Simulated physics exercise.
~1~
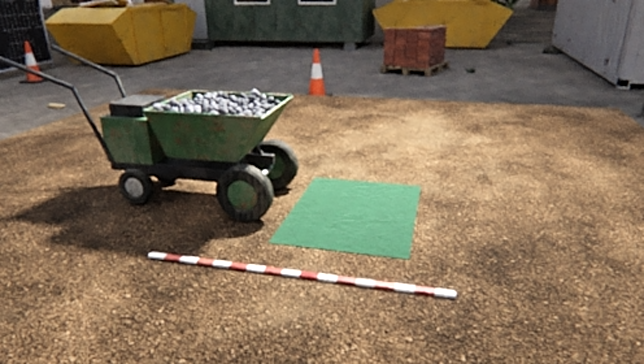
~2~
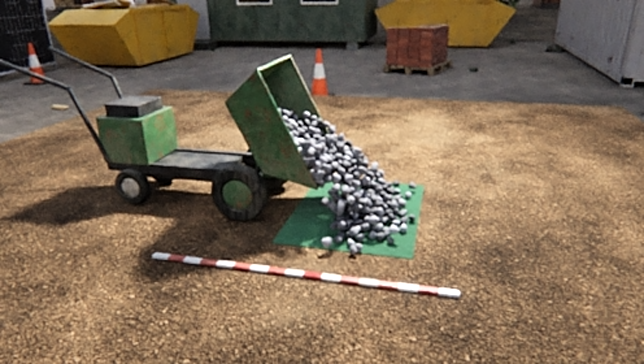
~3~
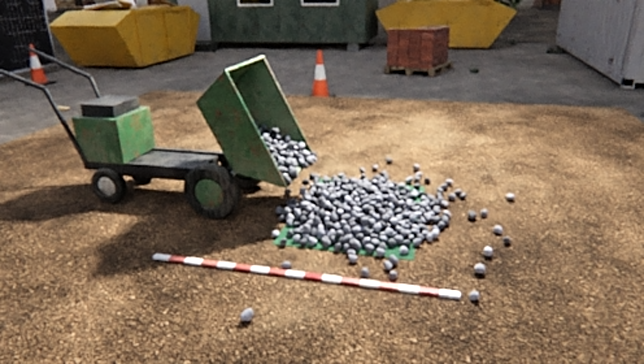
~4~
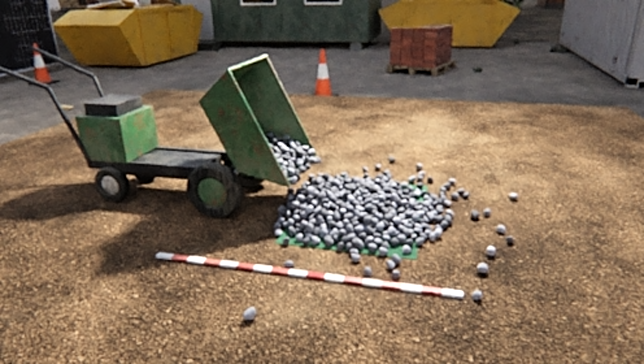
A green powered barrow tips grey stones onto a green sheet, leaving some inside.
